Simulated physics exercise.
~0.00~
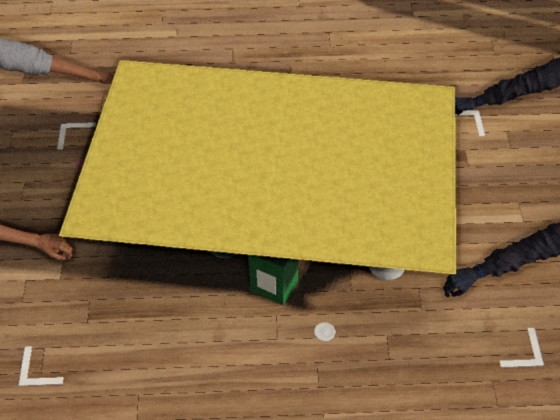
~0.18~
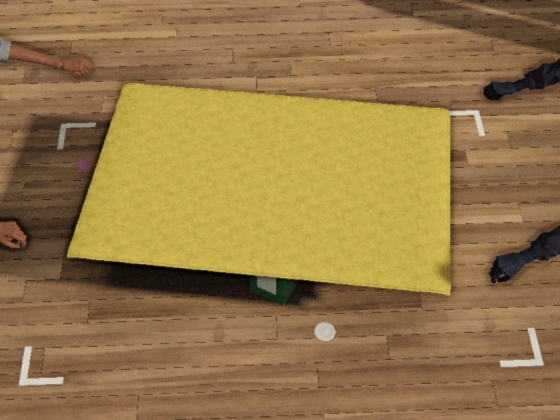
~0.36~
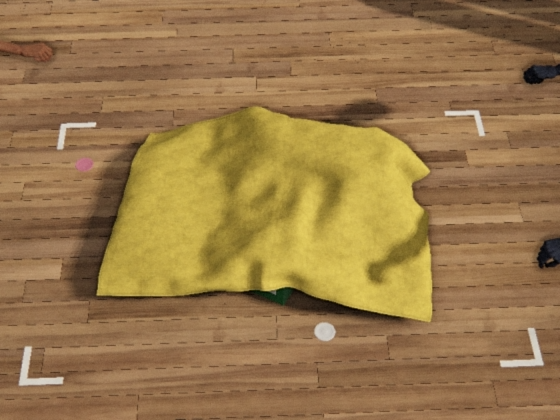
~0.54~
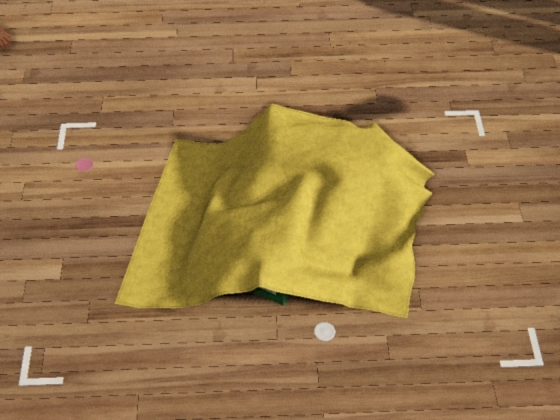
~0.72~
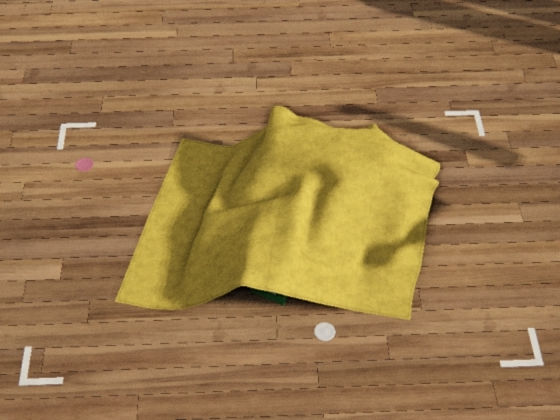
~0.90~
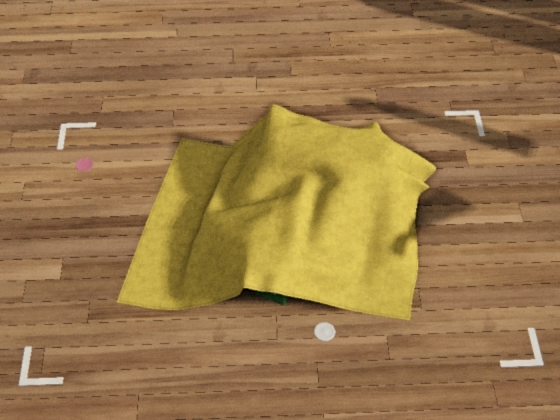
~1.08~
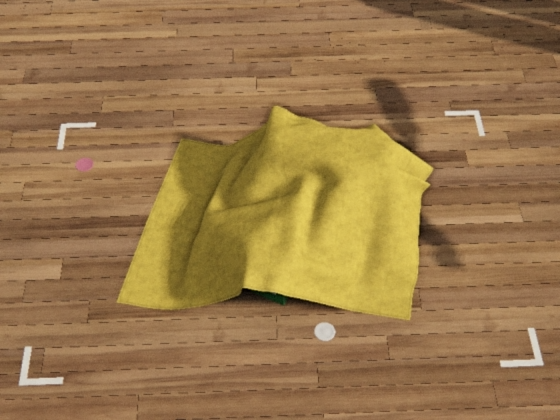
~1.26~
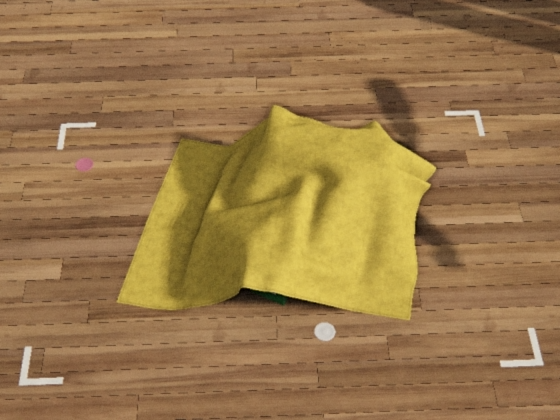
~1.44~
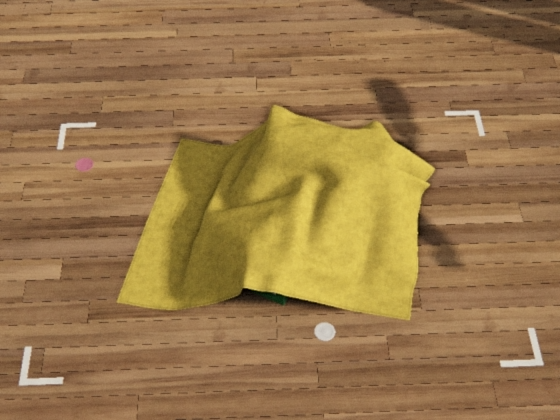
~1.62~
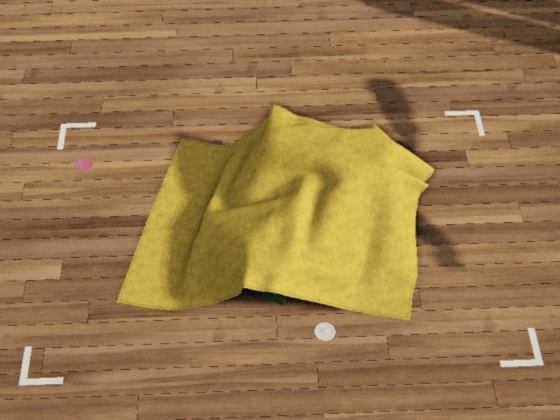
On a workshop floor, hands releasing a flat yellow dust sheet that drops and drapes in folds over a green carton.
